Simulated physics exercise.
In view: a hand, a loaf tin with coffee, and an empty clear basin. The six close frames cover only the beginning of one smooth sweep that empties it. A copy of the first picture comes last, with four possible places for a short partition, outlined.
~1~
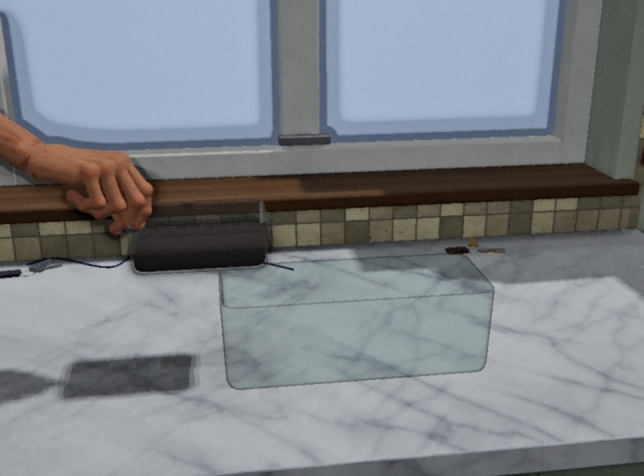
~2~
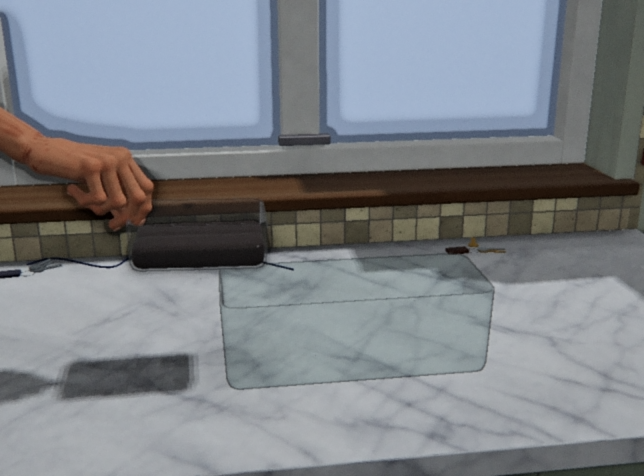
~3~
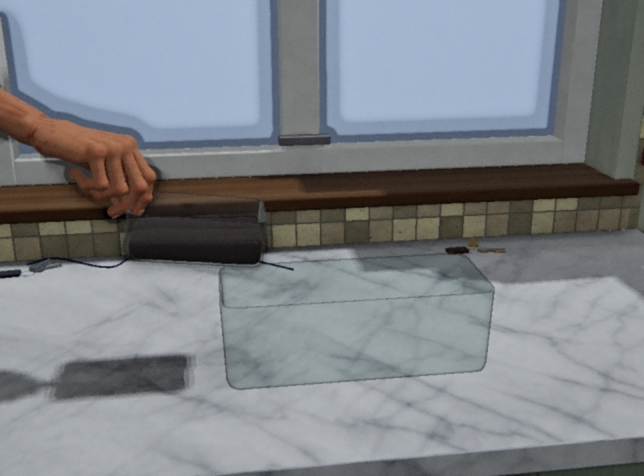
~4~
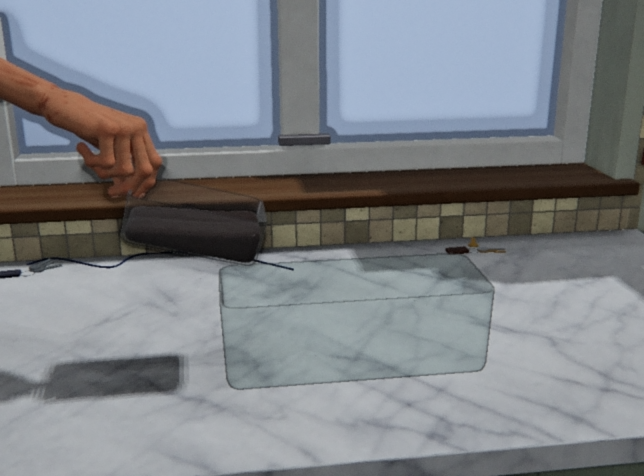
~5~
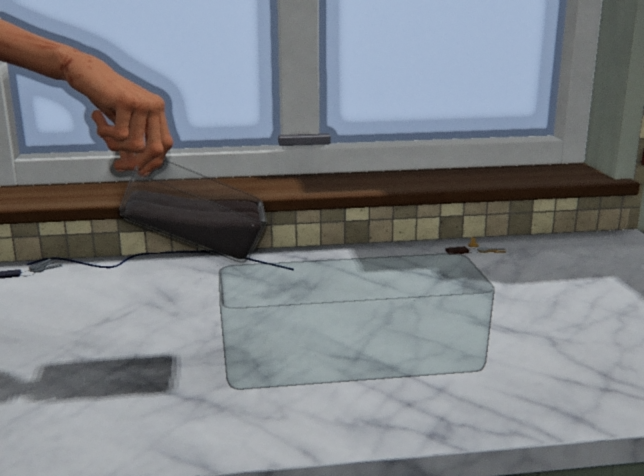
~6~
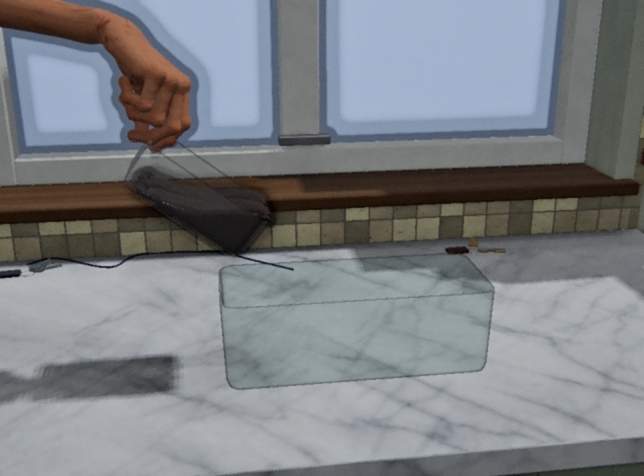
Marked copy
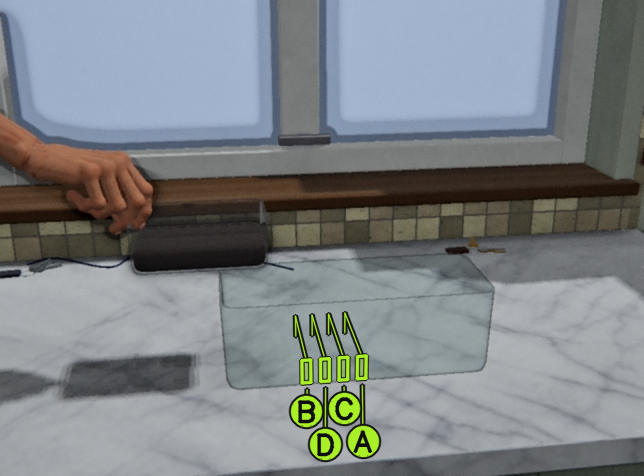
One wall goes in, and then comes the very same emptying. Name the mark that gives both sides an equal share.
Choose C.
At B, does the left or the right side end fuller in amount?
The right one.
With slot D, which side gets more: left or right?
The right one.
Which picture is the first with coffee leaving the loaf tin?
In picture 6.
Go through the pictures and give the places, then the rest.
Upright, lip at (263, 210); basin from (227, 387) to (485, 367); nothing has left yet, in the first picture.
Upright, lip at (263, 210); nothing has left yet, in the second picture.
Tipped about 7°, lip at (263, 210); nothing has left yet, in the third picture.
Tipped about 15°, lip at (263, 210); nothing has left yet, in the fourth picture.
Tipped about 25°, lip at (263, 210); nothing has left yet, in the fifth picture.
Tipped about 38°, lip at (263, 210); coffee is over the lip, down to (263, 210), in the sixth picture.
On the marked copy, A at (362, 385); B at (307, 389); C at (344, 386); D at (325, 388).
Choosing A, about 81 % ends left of the wall and 18 % right of it.
Choosing B, about 8 % ends left of the wall and 90 % right of it.
Choosing C, about 46 % ends left of the wall and 53 % right of it.
Choosing D, about 15 % ends left of the wall and 84 % right of it.
